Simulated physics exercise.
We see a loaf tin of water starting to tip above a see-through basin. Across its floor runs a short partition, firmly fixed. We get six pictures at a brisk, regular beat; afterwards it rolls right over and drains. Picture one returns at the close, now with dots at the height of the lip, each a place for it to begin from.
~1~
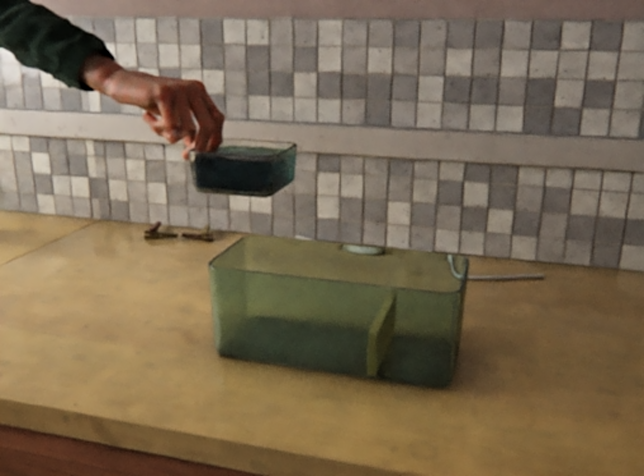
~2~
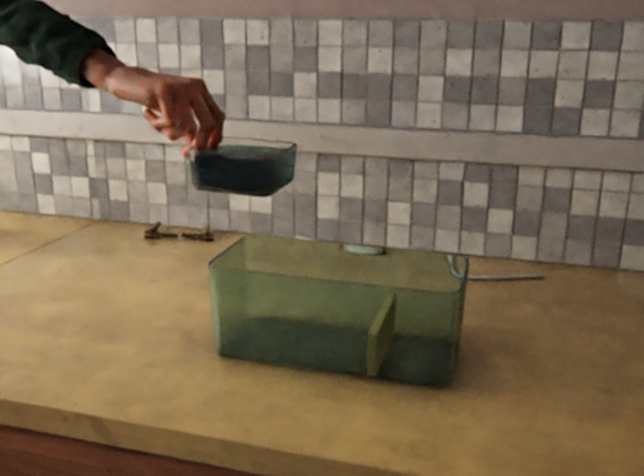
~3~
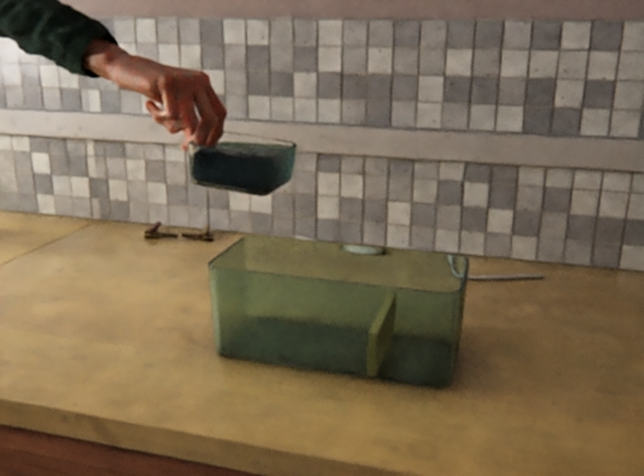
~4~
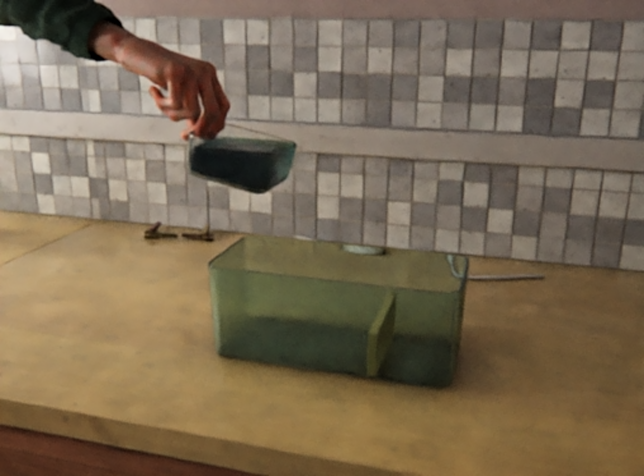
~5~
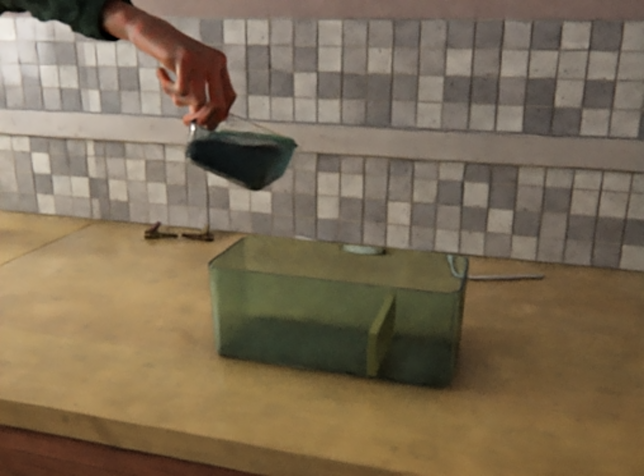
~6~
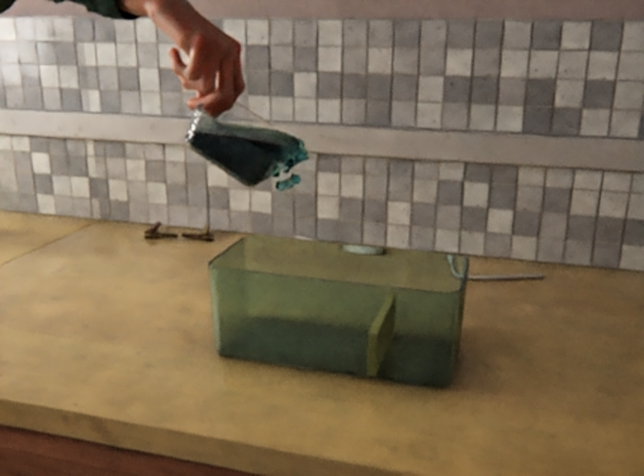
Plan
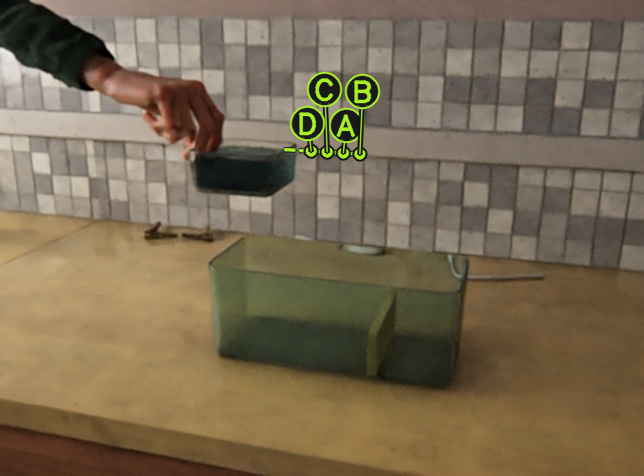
The video shows a hand holding a small clear container of dark bluish-green water above a see-through basin with a short partition on a countertop, then gradually tilting it to the right until water spills over its lip.
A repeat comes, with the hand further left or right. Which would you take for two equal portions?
D.
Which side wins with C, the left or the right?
More ends on the right.
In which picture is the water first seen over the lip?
In picture 5.
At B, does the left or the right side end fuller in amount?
More ends on the right.
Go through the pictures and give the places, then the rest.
Upright, lip at (285, 149); basin from (216, 351) to (452, 386); top of the wall at (383, 312); nothing has left yet.
Upright, lip at (285, 149); nothing has left yet.
Tipped about 5°, lip at (285, 149); nothing has left yet.
Tipped about 12°, lip at (285, 149); nothing has left yet.
Tipped about 20°, lip at (285, 149); water is over the lip, down to (285, 149).
Tipped about 30°, lip at (285, 149); water is over the lip, down to (293, 184).
On the marked copy, A at (343, 153); B at (359, 154); C at (327, 152); D at (311, 151).
If A is chosen, about 9 % ends left of the wall and 90 % right of it.
If B is chosen, about 11 % ends left of the wall and 88 % right of it.
If C is chosen, about 27 % ends left of the wall and 72 % right of it.
If D is chosen, about 49 % ends left of the wall and 50 % right of it.
